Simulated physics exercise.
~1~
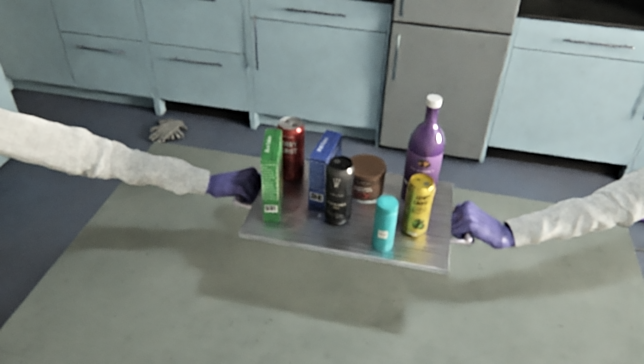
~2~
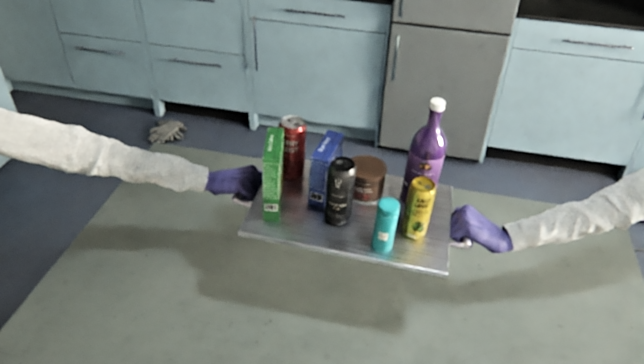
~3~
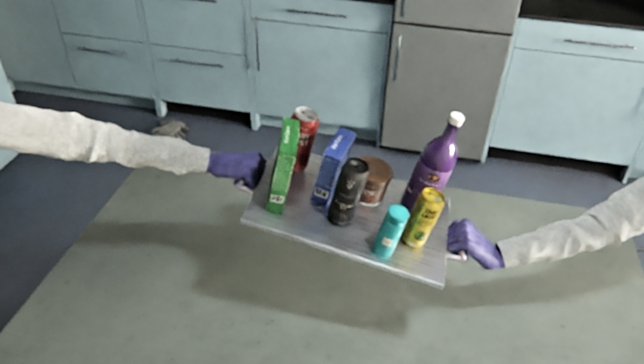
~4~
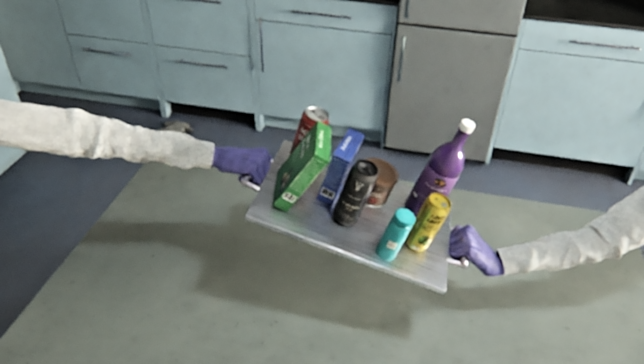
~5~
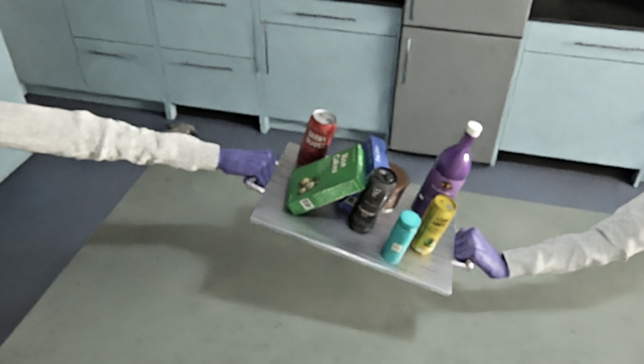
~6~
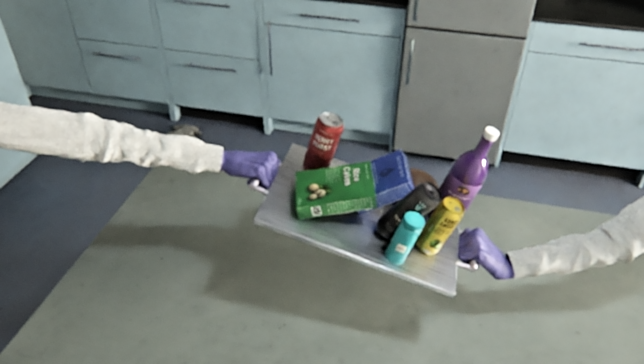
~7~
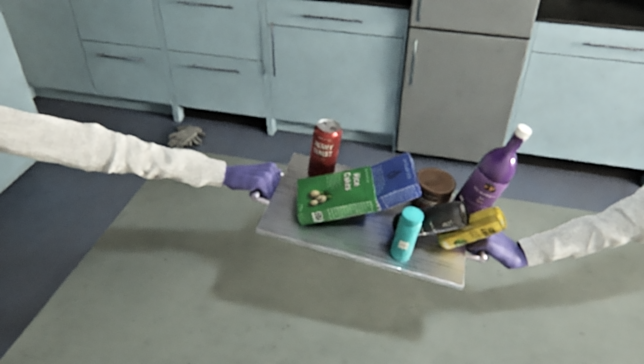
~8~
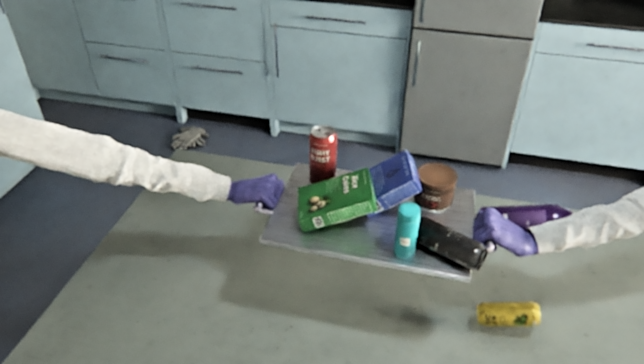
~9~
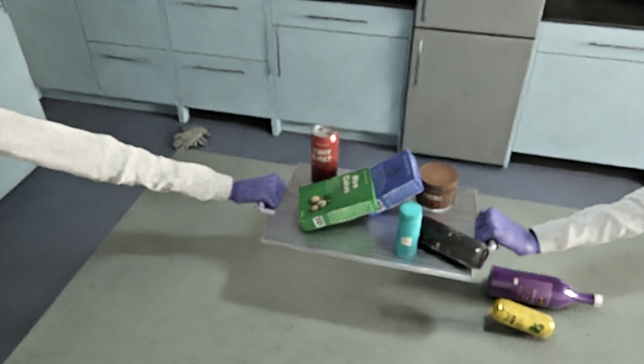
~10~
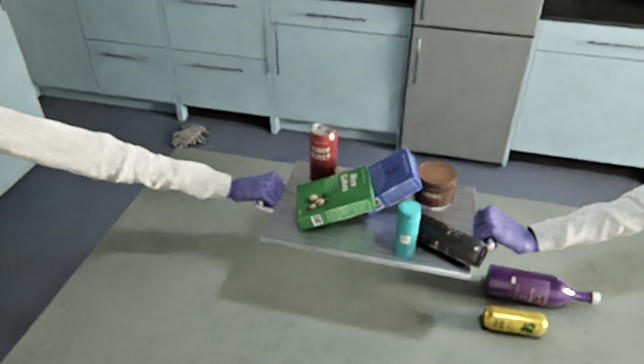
Purple bottle and yellow can falling from a hand-held tray tilting right, after green and blue packets topple, then tray levelling.
